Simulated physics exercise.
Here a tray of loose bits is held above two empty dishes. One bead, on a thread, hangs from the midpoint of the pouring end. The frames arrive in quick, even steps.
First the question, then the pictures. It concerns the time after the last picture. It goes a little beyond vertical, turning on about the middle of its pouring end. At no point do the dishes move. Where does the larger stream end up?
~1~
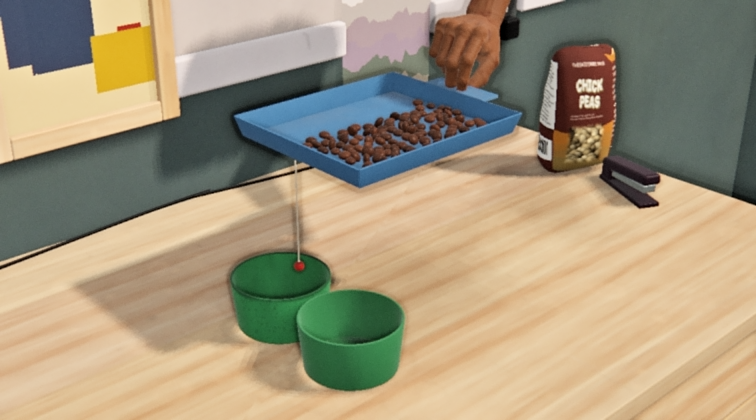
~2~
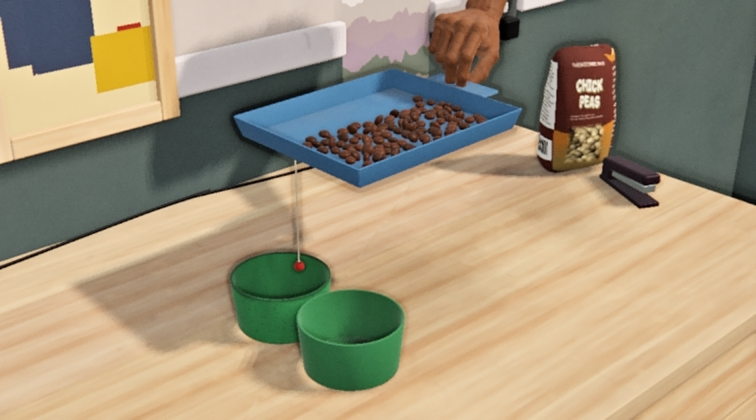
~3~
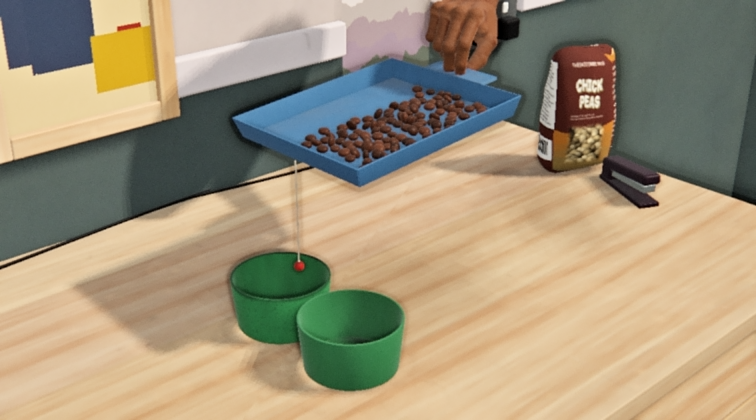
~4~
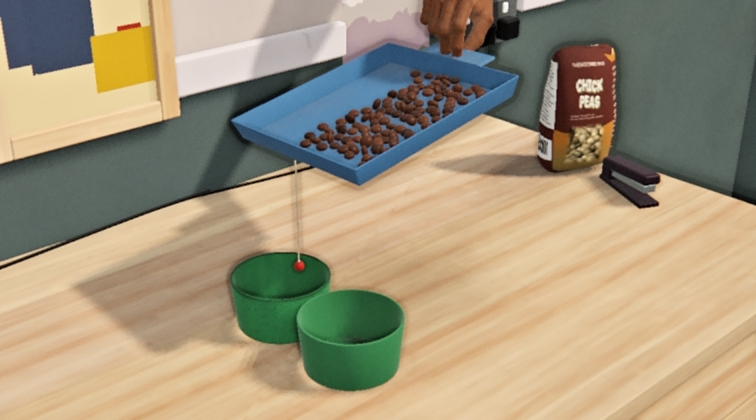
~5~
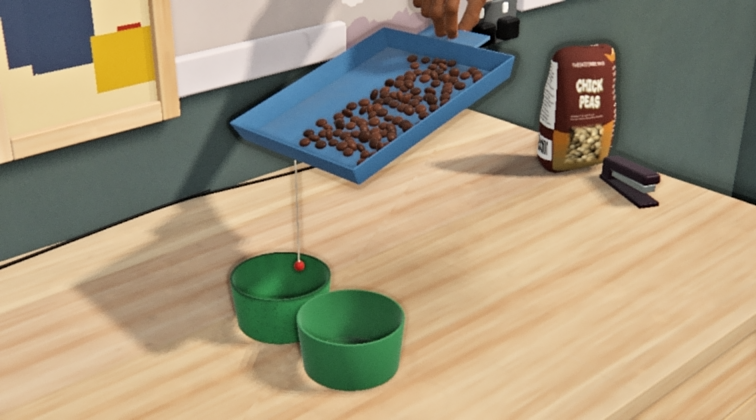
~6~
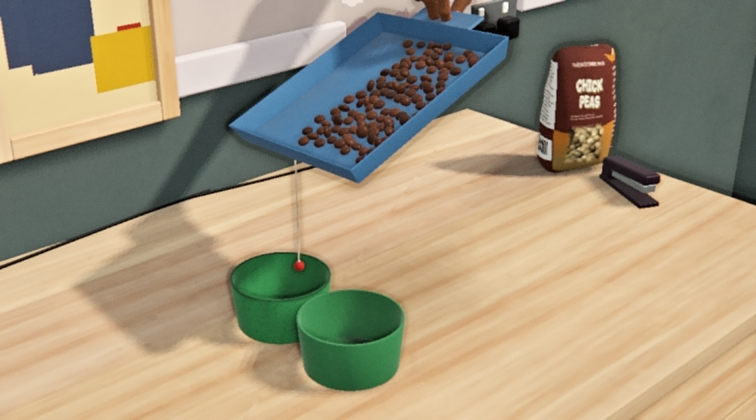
It ends up in the left-hand dish.
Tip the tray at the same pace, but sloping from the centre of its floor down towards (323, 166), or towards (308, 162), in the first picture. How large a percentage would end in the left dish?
Lab note: Try one about 0 %, try two 20 %.
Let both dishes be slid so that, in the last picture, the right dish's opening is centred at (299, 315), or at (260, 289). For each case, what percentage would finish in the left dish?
Around 50 and then 20 per cent.
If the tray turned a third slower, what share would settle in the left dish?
I'd expect close to 30 per cent.
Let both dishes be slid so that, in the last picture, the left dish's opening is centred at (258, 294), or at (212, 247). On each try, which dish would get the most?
Answer, in order: The one to the left and the one to the right.
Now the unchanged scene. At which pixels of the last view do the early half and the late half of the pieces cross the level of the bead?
At (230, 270) for the first part, then at (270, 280) for the others.
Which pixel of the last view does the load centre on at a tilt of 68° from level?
In the last view, the load is centred near (291, 151).
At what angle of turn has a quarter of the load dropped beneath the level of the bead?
Somewhere near 85°.
Shortly afterwards, tray tipped steeply; all but a few on the tray; a little in the air.
Next, tray tipped past a quarter turn; near a quarter on the tray; a little in the left dish; near half outside both; near a quarter in the air.
Some moments later, tray tipped past a quarter turn; near a quarter in the left dish; the bulk outside both.
In the end, tray tipped past a quarter turn; only a few in the right dish; near a quarter in the left dish; the bulk outside both.
